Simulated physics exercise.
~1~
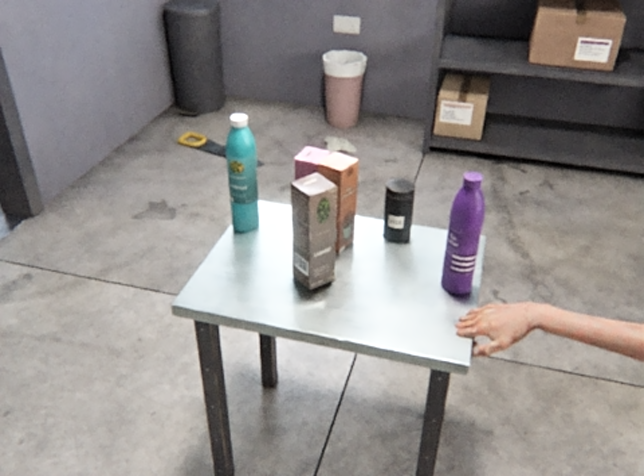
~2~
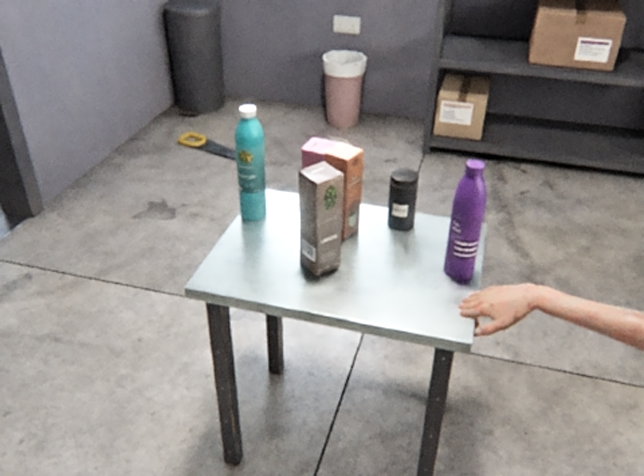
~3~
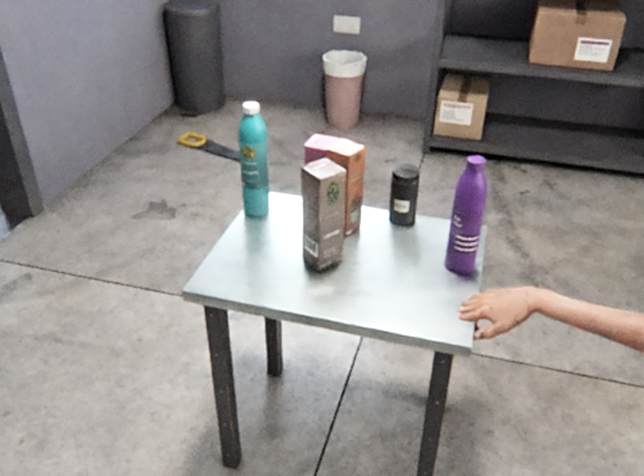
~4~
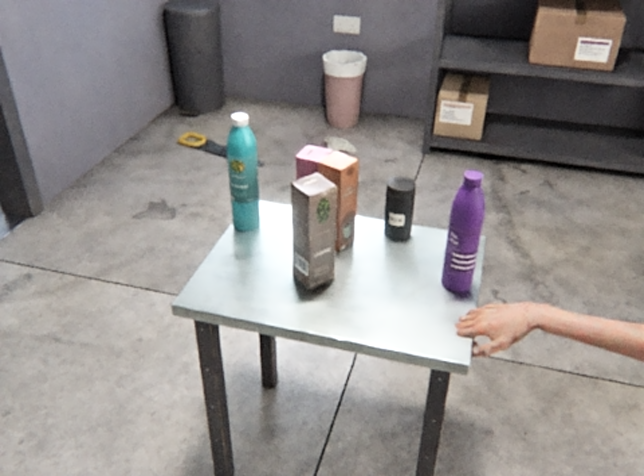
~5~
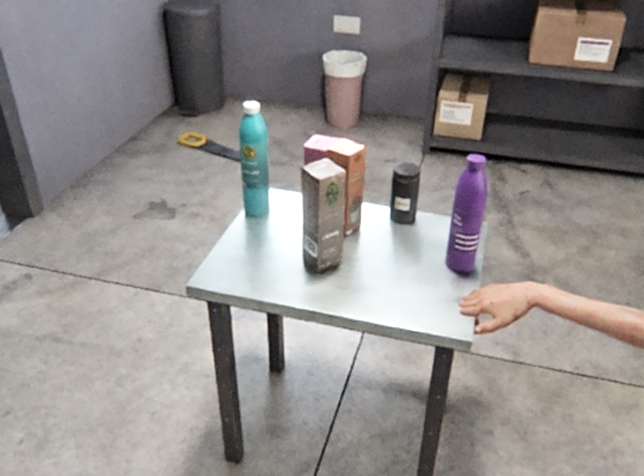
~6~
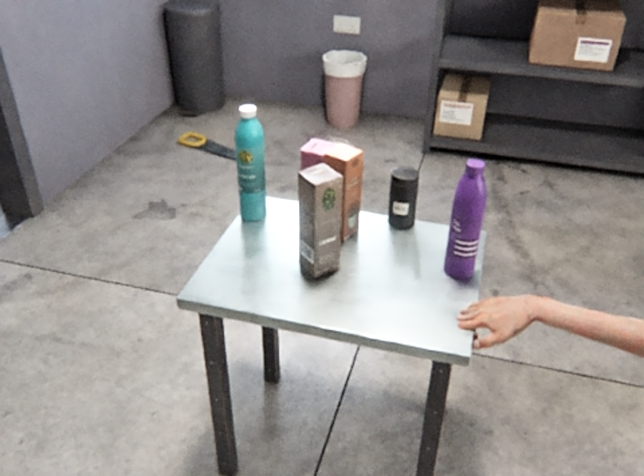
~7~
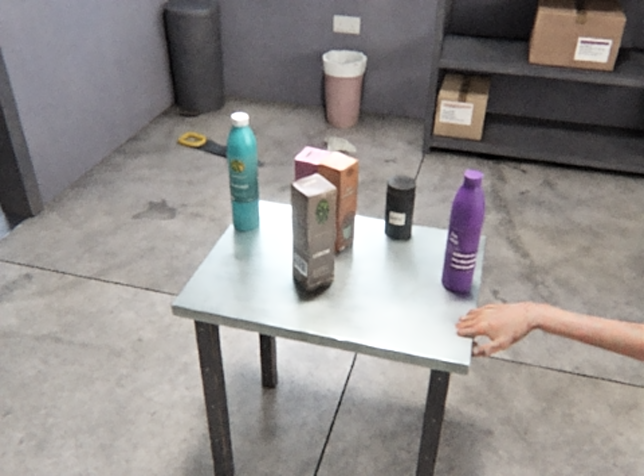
A hand reaches in from the right and rests on the near right corner of a light work table in a grey room with a concrete floor, seen from slightly above. On the table stand a turquoise bottle at the left, brown, pink and orange cartons grouped in the middle, a black jar behind and a purple bottle at the right. The table shifts a little away, then comes back toward the viewer. It slides away again and returns once more, its load riding along. At the end all six items are still upright on the tabletop.
